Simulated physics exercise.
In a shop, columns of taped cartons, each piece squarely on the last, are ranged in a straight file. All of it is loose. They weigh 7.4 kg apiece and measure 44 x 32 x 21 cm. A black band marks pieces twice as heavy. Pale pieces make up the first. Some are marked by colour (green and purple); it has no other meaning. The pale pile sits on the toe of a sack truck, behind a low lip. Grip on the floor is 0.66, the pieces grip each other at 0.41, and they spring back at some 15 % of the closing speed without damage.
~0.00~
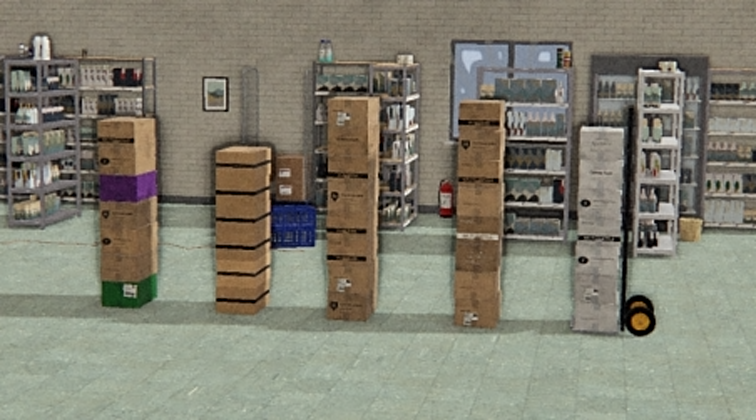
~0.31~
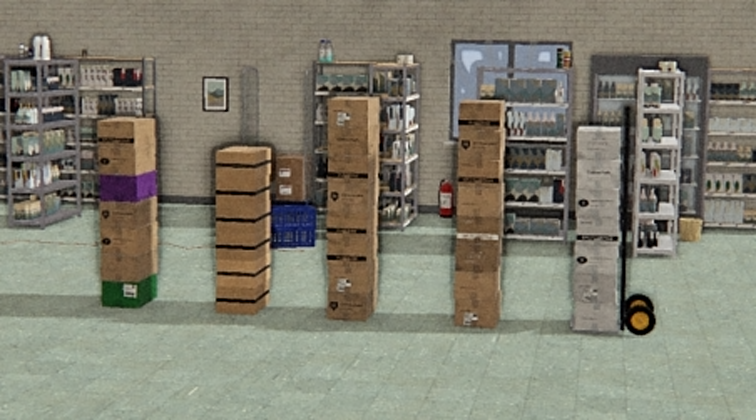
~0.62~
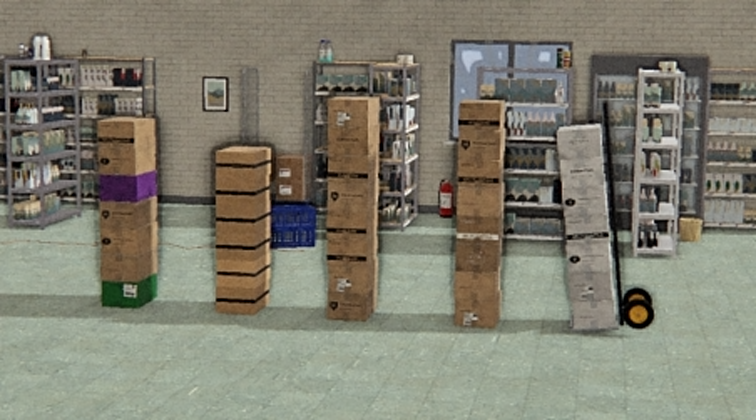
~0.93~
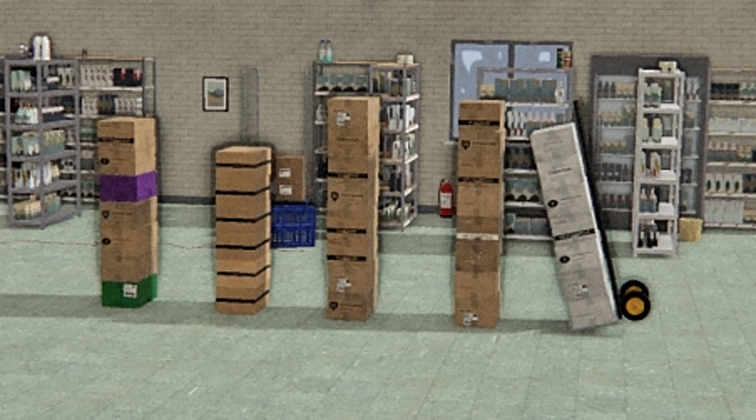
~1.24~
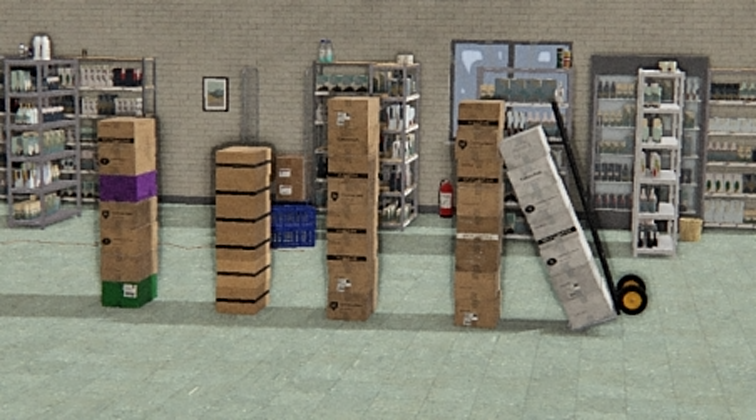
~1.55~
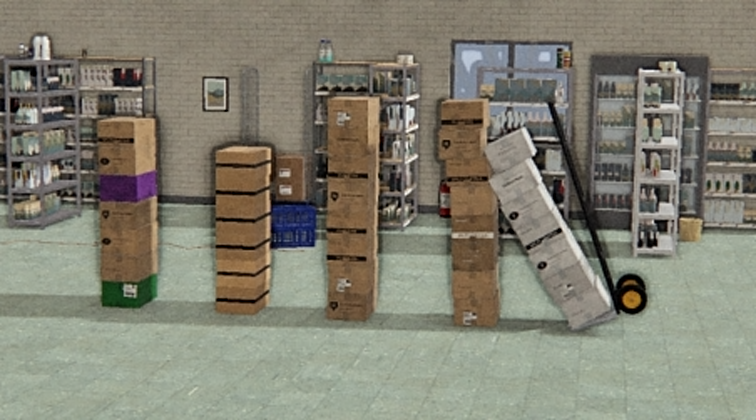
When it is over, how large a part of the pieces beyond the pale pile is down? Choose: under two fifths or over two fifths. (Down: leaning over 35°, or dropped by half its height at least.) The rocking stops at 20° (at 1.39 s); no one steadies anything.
It comes to upwards of two fifths.
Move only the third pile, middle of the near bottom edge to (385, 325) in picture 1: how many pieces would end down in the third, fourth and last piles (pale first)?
In that case third 7, fourth 5, last 6.
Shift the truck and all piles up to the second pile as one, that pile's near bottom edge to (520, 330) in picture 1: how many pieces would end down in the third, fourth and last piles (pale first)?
In that case third 7, fourth 5, last 7.
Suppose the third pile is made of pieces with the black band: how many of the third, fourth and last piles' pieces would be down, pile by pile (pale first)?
In that case third 8, fourth 6, last 6.
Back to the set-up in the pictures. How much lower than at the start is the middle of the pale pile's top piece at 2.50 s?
Roughly 50 cm.
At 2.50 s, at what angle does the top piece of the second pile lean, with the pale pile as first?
Roughly 20° from upright.
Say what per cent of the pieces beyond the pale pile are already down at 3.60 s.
By then 70 per cent.
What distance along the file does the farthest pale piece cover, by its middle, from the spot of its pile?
Roughly 150 cm along.
Around 2.50 s, 7 of the pale pile down; 8 of the 29 other cartons down.
Around 3.60 s, 7 of the pale pile down; 21 of the 29 other cartons down; purple carton tipped 12°; green carton tipped 12°.
Finally (5.6 s), 7 of the pale pile down; 27 of the 29 other cartons down; purple carton upside down; green carton displaced 12 cm. That is 93 per cent. Seen by the last camera, middles, green carton near (116, 289).
